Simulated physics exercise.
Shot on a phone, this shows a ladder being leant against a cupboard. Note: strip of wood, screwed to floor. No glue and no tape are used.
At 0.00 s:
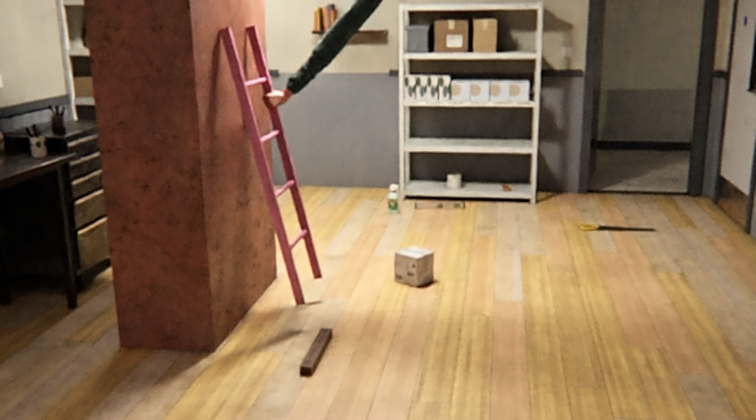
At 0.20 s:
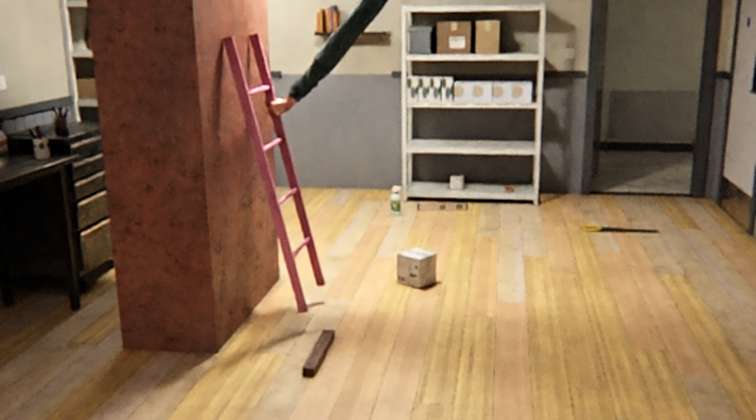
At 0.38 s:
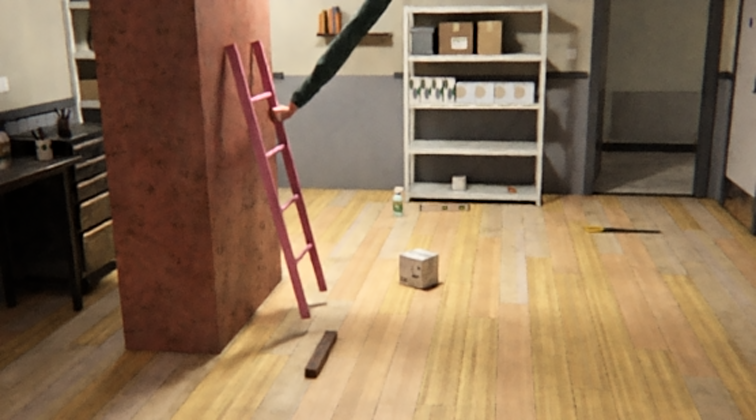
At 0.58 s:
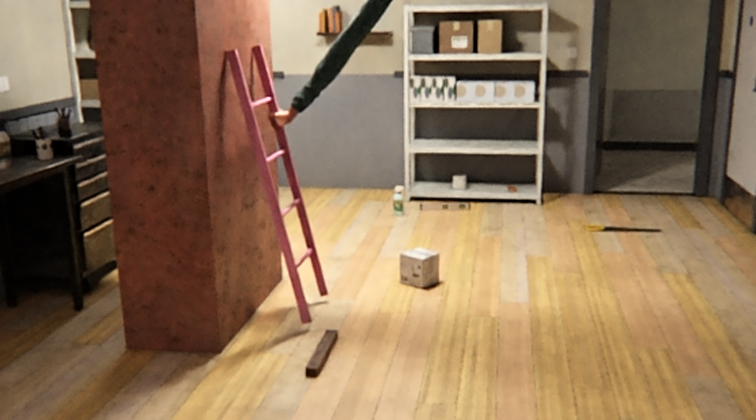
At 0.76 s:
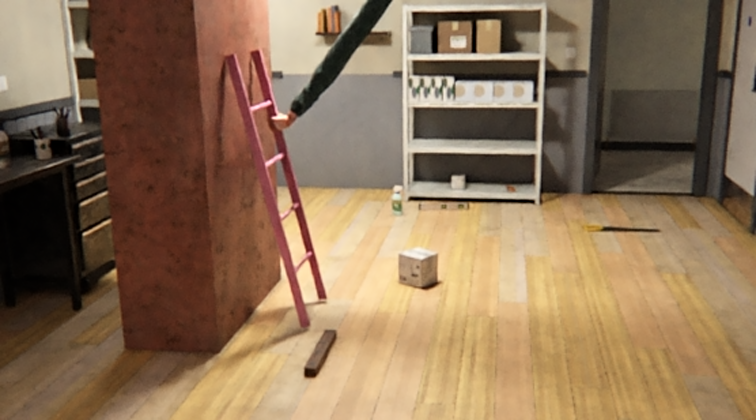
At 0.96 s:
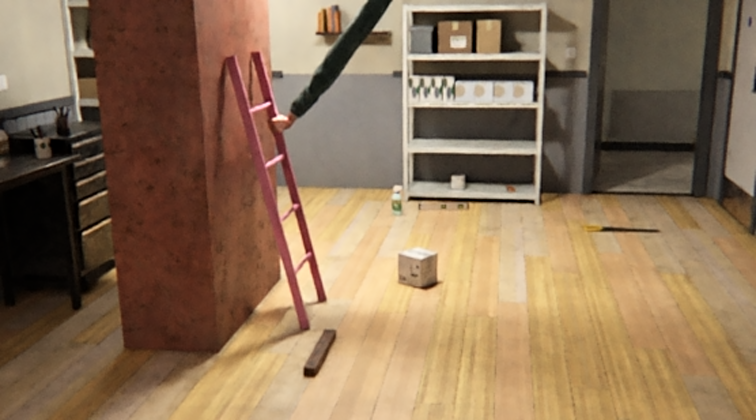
A pink ladder leans against a tall reddish-brown block at left in a wood-floored room, seen from slightly above. A dark-sleeved arm reaches in from the top to hold it, with a dark strip of wood and pale box on the floor, a white shelf behind, and a doorway at right. The ladder slides slightly downward, then barely moves, the hand still on it, as the view shifts slightly early on.
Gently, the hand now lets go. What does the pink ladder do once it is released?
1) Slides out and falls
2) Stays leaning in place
2, stays leaning in place.
After 1.70 s, pink ladder at rest near (280, 189).
At rest (4.0 s), the pink ladder stays up, near (280, 189); the bystanders in place.
